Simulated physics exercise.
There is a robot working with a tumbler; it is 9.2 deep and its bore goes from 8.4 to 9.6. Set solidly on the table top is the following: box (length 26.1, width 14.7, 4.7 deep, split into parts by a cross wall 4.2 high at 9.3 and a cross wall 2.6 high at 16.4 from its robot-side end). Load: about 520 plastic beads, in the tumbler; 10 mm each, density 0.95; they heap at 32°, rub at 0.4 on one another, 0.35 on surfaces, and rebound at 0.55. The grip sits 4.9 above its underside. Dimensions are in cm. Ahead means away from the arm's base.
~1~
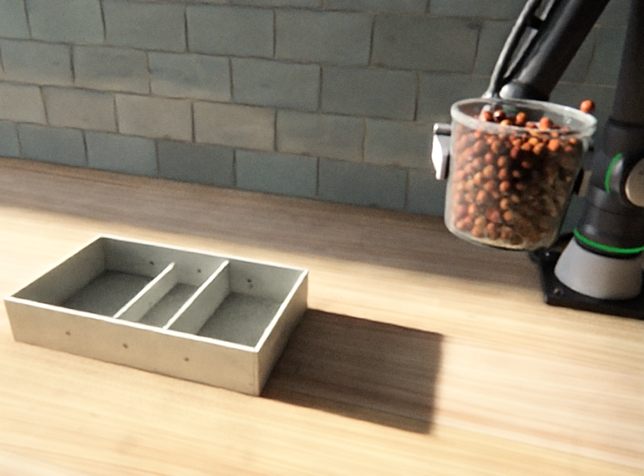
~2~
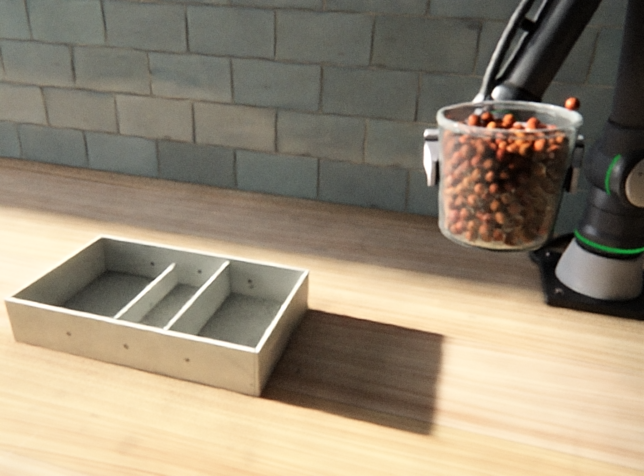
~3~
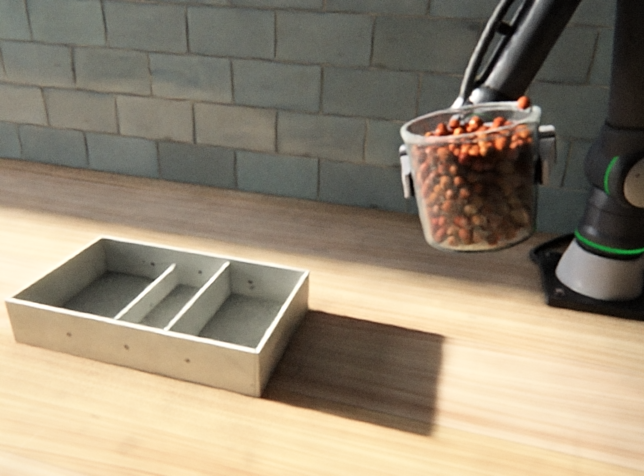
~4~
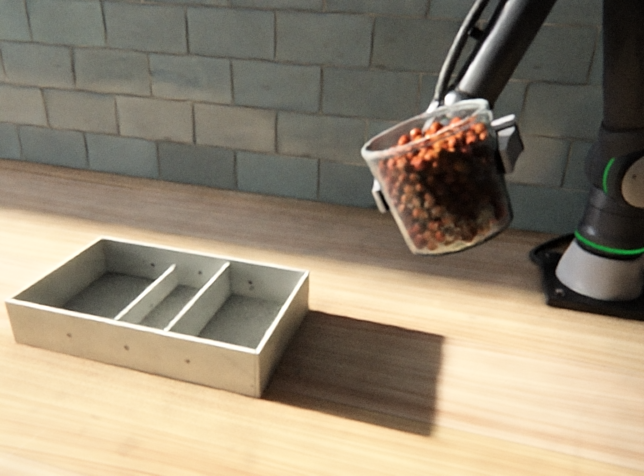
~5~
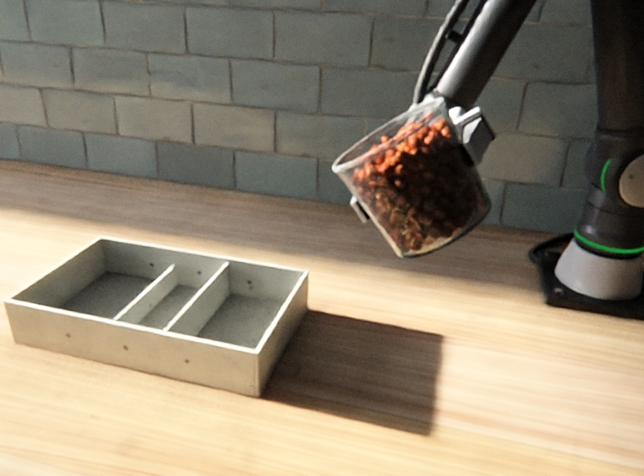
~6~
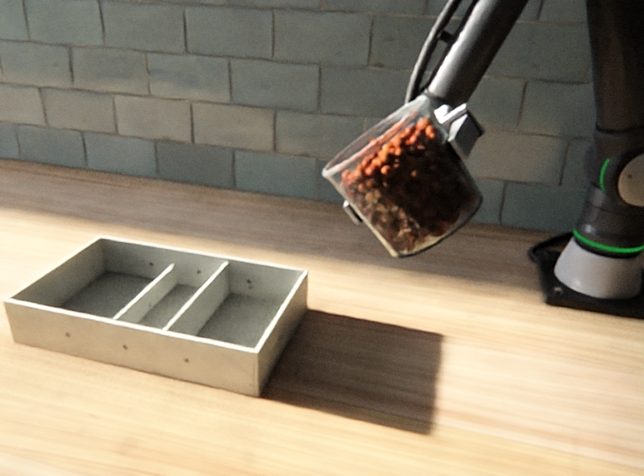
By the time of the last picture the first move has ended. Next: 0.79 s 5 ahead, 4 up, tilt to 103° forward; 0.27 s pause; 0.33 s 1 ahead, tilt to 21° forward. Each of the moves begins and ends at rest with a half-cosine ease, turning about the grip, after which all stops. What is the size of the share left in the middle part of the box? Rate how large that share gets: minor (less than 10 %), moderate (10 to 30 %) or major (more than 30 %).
It is minor.
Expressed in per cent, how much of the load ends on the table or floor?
I'd put it at about 0 per cent.
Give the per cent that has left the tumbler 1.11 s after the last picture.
About 75 in a hundred parts are out by then.
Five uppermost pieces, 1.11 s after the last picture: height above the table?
Estimated height above table: About 22 centimetres.
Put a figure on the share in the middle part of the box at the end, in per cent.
About 0 %.
Then, 0.56 s later, tilted 90° forward, highest piece 27 above the table; 496 in the tumbler, 5 in the robot-side part, 23 in flight or on a rim.
Then, 1.11 s later, tilted 98° forward, highest piece 23 above the table; 358 in the robot-side part, 122 in the tumbler, 6 in the middle part, 1 on the table or floor, 37 in flight or on a rim.
Then, 1.59 s later, tilted 21° forward, highest piece 24 above the table; 409 in the robot-side part, 103 in the tumbler, 9 in the middle part, 2 in the far-side part, 1 on the table or floor.
Then, 2.64 s later, tilted 21° forward, highest piece 24 above the table; 409 in the robot-side part, 103 in the tumbler, 8 in the middle part, 3 in the far-side part, 1 on the table or floor.
At rest, 409 in the robot-side part, 103 in the tumbler, 8 in the middle part, 3 in the far-side part, 1 on the table or floor. That is 2 % in the middle part of the box.
